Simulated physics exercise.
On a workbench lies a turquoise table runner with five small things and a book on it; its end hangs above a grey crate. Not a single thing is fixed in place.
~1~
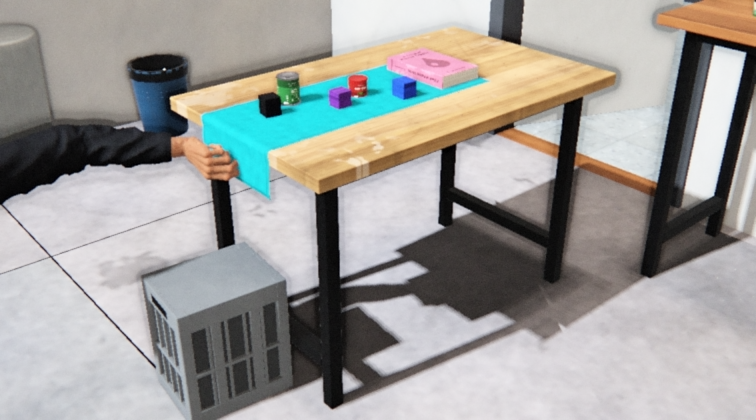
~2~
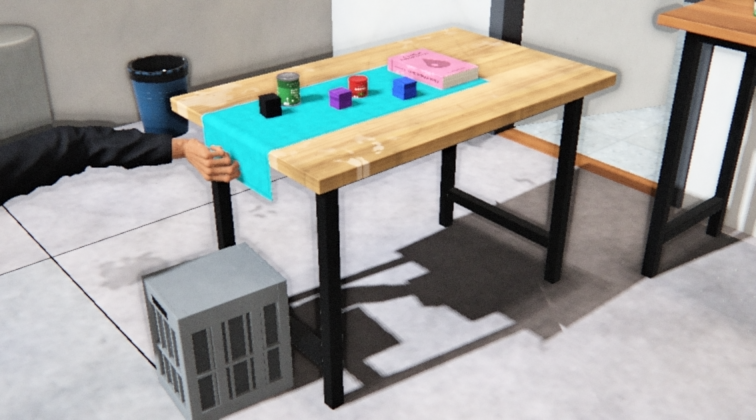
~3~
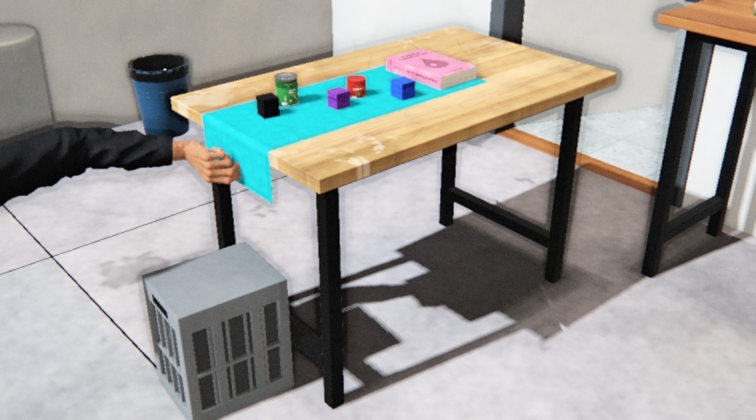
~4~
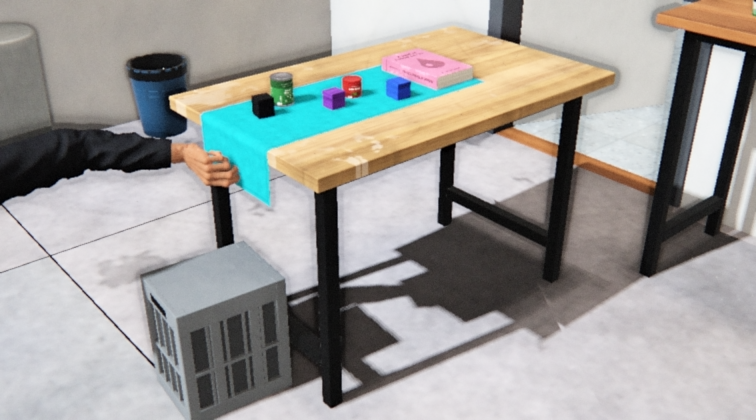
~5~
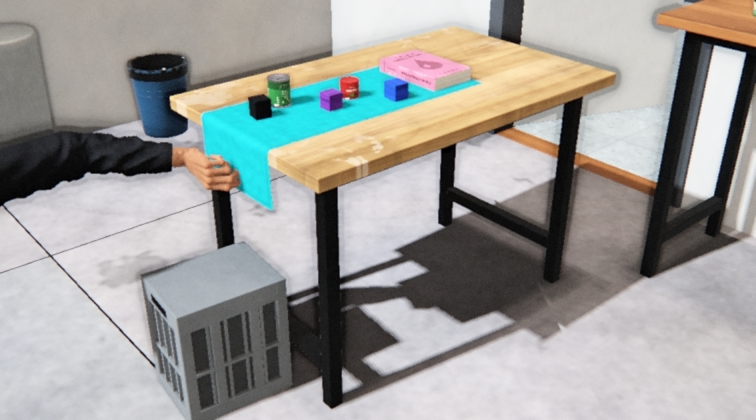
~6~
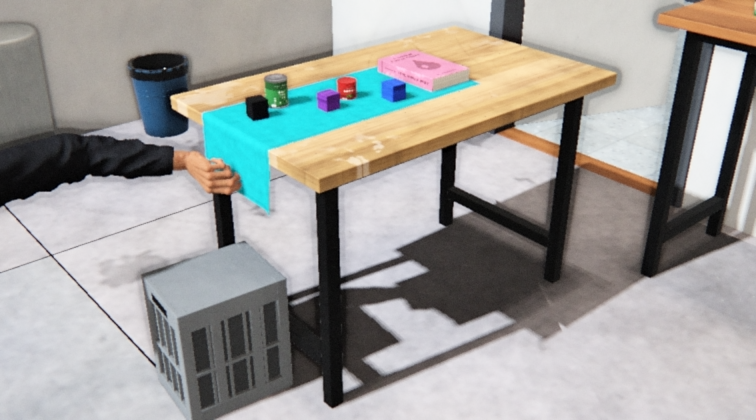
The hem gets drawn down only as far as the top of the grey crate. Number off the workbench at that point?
Two.
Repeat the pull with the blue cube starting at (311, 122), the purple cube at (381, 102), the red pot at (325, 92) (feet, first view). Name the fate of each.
Blue cube dropped, purple cube kept, red pot kept.
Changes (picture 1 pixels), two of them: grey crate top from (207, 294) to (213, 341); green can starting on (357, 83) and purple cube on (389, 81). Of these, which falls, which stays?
As for the green can, it holds its spot; as for the purple cube, it holds its spot.
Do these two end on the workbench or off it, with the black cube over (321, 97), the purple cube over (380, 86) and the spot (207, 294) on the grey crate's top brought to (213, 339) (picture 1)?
In the end the black cube is no longer on top and the purple cube is still on top.
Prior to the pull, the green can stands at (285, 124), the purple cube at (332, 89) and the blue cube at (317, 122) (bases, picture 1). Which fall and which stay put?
Green can: Lost. Purple cube: Safe. Blue cube: Lost.
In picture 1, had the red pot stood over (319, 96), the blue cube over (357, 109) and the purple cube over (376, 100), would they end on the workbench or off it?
The red pot stays put; the blue cube stays put; and the purple cube stays put.
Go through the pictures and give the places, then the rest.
In the first frame, hem (271, 200); black cube (269, 96); green can (288, 75); purple cube (340, 90); red pot (358, 78); blue cube (405, 80); top of the crate (207, 294).
In the second frame, hem (272, 201); black cube (269, 96).
In the third frame, hem (272, 203); green can (286, 76).
In the fourth frame, hem (270, 207); purple cube (334, 90); top of the crate (207, 293).
In the fifth frame, hem (273, 210); red pot (349, 79).
In the sixth frame, hem (269, 215); black cube (257, 98); green can (275, 77); purple cube (328, 92); red pot (347, 80); blue cube (394, 82).
Soon after, hem near (240, 216); all still up.
After that, hem on the crate; black cube and green can gone.
In the end, hem on the crate; black cube and green can gone. The workbench loses two.
